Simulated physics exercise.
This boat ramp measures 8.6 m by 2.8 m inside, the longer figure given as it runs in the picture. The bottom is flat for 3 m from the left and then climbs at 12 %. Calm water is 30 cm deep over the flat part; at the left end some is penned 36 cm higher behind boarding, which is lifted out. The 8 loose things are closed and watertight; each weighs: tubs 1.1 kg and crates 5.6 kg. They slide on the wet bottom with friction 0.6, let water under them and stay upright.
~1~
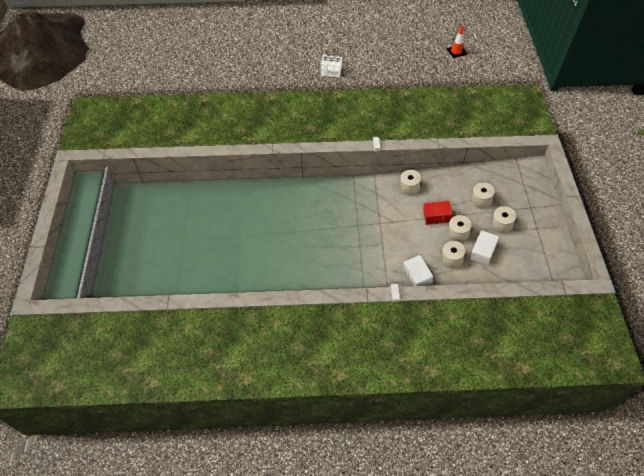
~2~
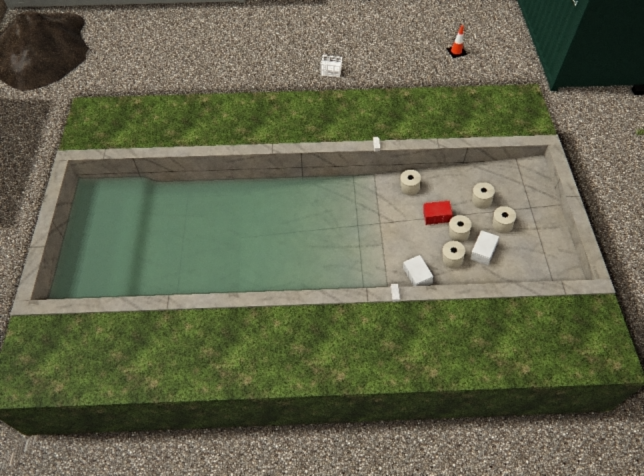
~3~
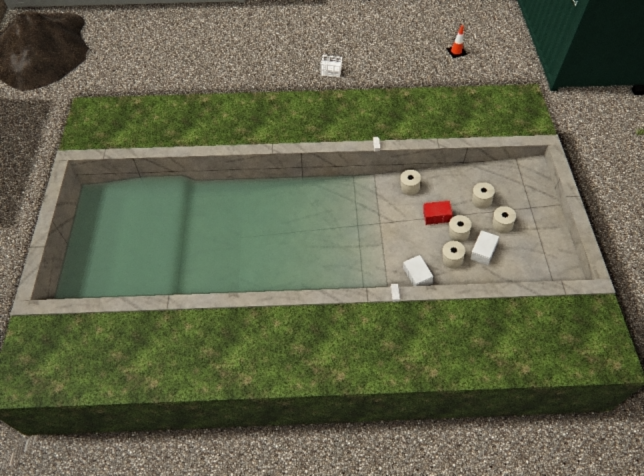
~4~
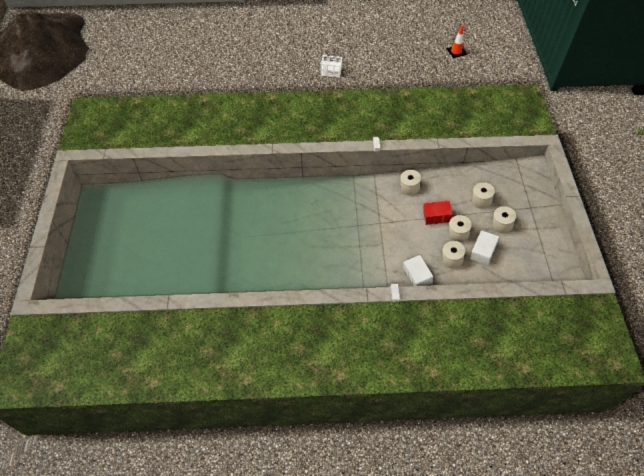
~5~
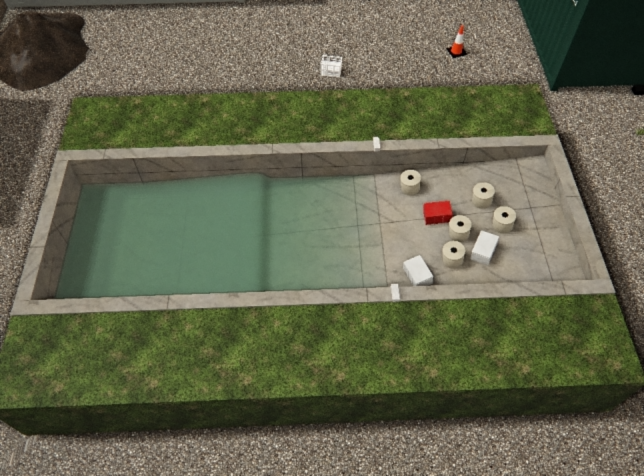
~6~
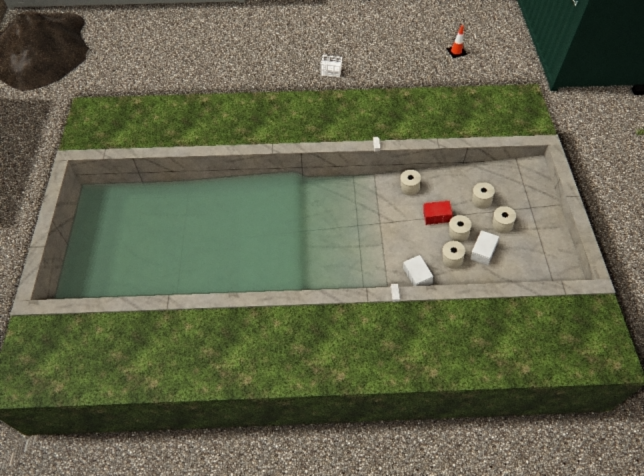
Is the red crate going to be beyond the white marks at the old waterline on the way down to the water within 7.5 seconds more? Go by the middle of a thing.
The red crate crosses.
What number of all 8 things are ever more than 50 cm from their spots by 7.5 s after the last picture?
7 of them.
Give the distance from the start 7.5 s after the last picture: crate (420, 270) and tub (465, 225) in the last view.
In that order: 80 cm, 250 cm.
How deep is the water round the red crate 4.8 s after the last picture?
Roughly 10 cm.
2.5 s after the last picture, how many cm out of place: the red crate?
Roughly 30 cm by then.
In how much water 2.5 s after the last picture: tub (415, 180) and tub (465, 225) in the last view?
About 2 and 4 cm.
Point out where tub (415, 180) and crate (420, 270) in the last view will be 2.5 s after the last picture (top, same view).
Near (517, 165) and (469, 271).
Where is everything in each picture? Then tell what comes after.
In the first frame, the red crate at (440, 209), on the bottom; water covers 15.3 m2; 0 of 8 have shifted.
In the second frame, the red crate at (440, 209) rests on the ground; 15.3 m2 under water; 0 of 8 have shifted.
In the third frame, the red crate at (440, 209) rests on the ground; water covers 15.3 m2; 0 of 8 have shifted.
In the fourth frame, the red crate at (440, 209) rests on the ground; 15.3 m2 under water; 0 of 8 have shifted.
In the fifth frame, the red crate at (440, 209) rests on the ground; water covers 15.3 m2; 0 of 8 have shifted.
In the sixth frame, the red crate at (440, 209), on the bottom; water covers 15.3 m2; 0 of 8 have shifted.
Then, 0.6 s after the last picture the red crate is near (440, 209), 0.0 m from its start, aground; 0 of 8 are over the mark; 0 afloat.
Then, 2.5 s after the last picture the red crate is near (455, 203), 0.3 m from its start, afloat; 0 of 8 are over the mark; 5 afloat.
Then, 4.8 s after the last picture the red crate is near (326, 206), 2.0 m from its start, afloat; 4 of 8 are over the mark; 4 afloat.
Then, 7.5 s after the last picture the red crate is near (338, 188), 1.8 m from its start, afloat; 5 of 8 are over the mark; 5 afloat.
